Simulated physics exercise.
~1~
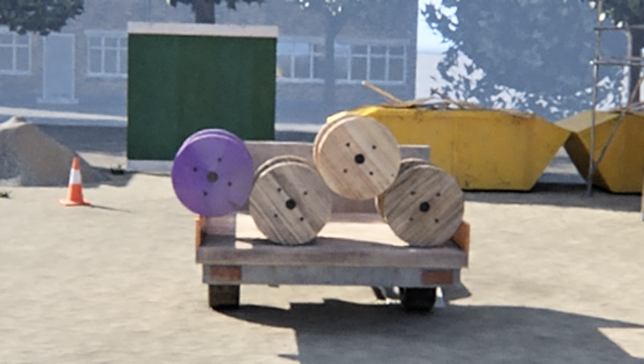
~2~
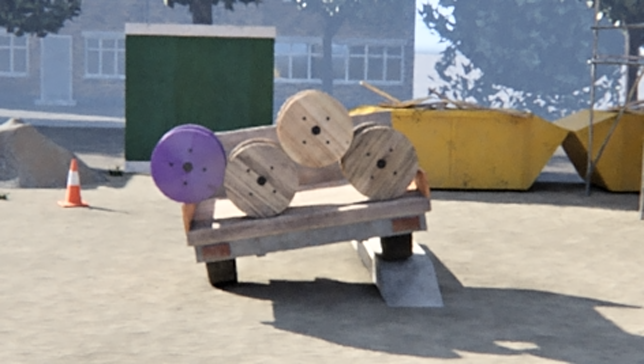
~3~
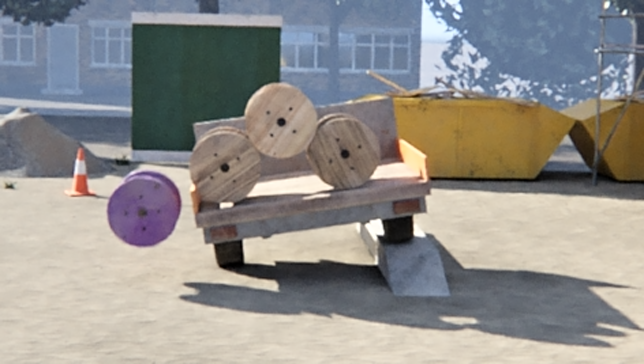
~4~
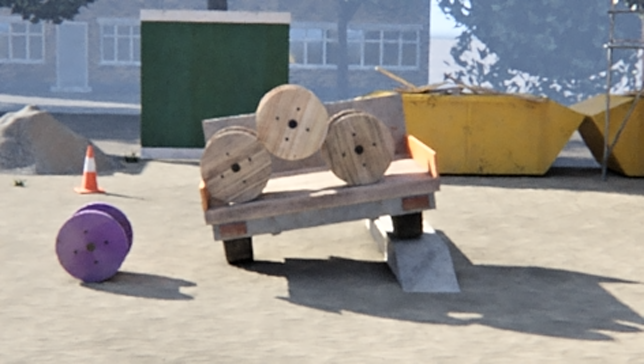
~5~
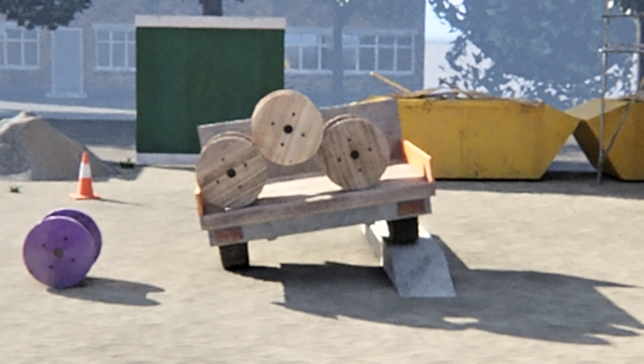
Purple cable reel dropping off the left side of a trailer tilting on a ramp and rolling away, three wooden reels staying aboard.
